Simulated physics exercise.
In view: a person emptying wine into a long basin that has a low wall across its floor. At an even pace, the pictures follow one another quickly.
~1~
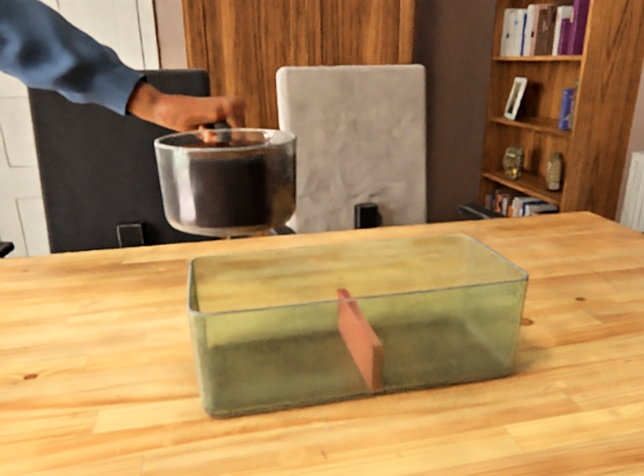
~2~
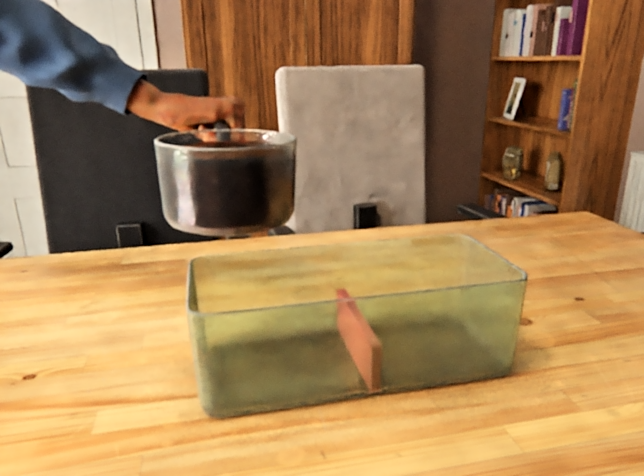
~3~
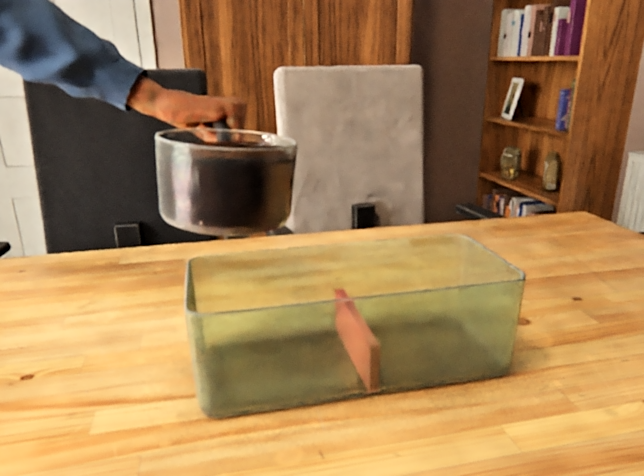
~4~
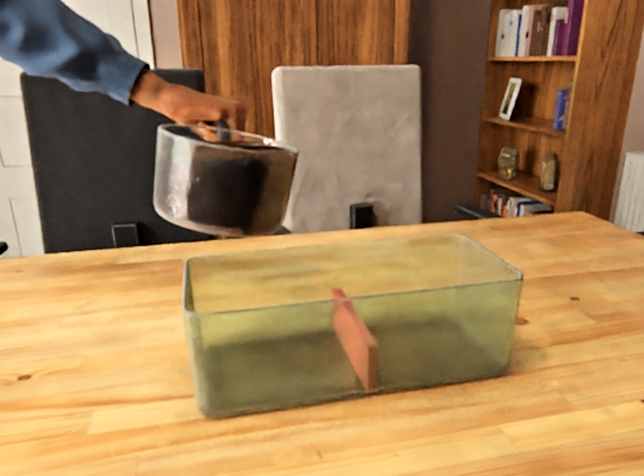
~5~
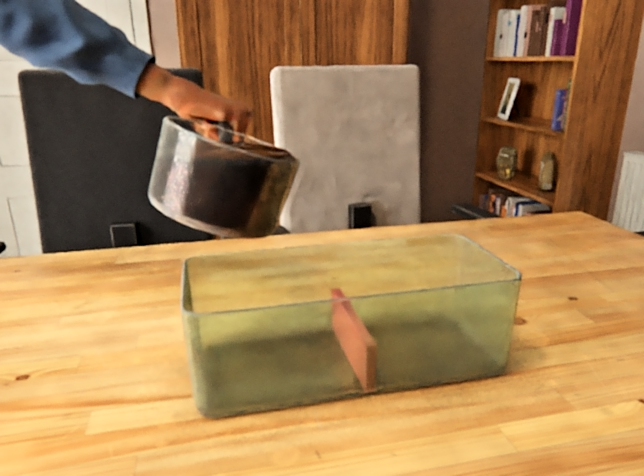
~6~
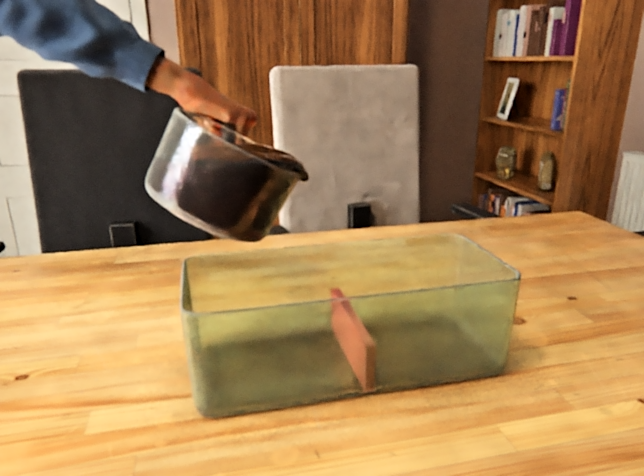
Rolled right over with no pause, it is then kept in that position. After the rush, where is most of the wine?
Fullest on the left.
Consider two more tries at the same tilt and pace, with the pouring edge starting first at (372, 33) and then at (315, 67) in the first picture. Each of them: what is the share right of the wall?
It comes to 95 % the first time and 85 % the second.
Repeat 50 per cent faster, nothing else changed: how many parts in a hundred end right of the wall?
Somewhere near 20 percent.
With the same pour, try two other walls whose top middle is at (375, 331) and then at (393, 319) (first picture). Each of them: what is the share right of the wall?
Note - case one near 20 %, case two near 5 %.
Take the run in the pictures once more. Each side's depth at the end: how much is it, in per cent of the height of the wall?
The left reaches some 40 %, the right about 20 %.
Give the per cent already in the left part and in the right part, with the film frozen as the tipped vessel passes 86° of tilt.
Reading: Left some 10 %, right some 20 %.
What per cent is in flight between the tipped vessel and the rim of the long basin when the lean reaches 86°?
It works out to about 30 percent.
A moment on, the tilt is 86° and 40 per cent is still to pour, 12 is left of the wall and 18 right of it.
Next, the tilt is 99° and 10 per cent is still to pour, 49 is left of the wall and 36 right of it.
Then the tilt is 99° and 2 per cent is still to pour, 60 is left of the wall and 35 right of it.
Later the tilt is 99° and 0 per cent is still to pour, 63 is left of the wall and 36 right of it.
At rest 64 per cent lies left of the wall, 36 right of it and 1 outside.
